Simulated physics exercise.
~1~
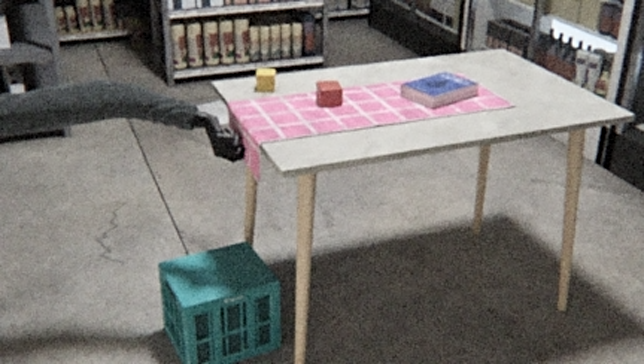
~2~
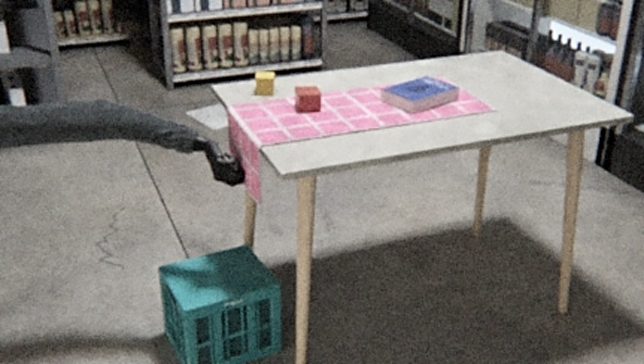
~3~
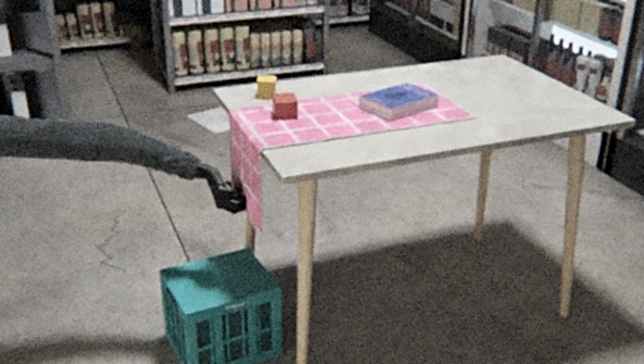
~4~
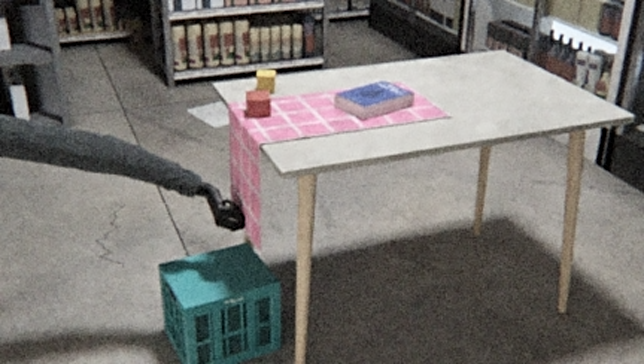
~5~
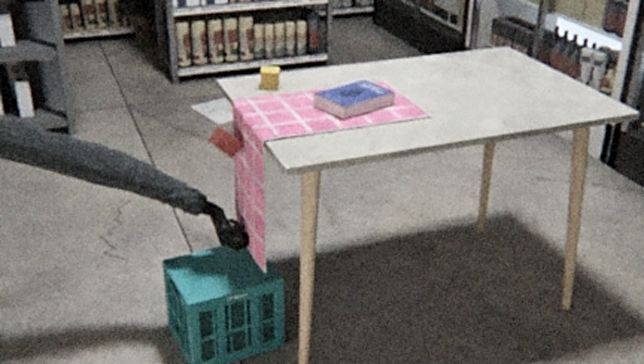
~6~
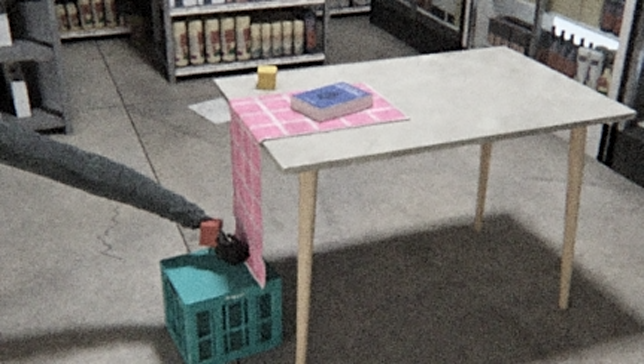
A dark-sleeved arm reaching in from the left tugs a pink checked tea towel over the left end of a pale table, seen from slightly above in a room with stocked shelves behind. A red block and a blue book rest on the cloth, a yellow block sits beside it near the back edge, and a turquoise crate stands on the floor below. As the hand draws the hem downward, the red block and book ride left. The red block tips off the end and drops beside the hand, just above the crate. The hem reaches the crate, while the book and yellow block remain on the table.
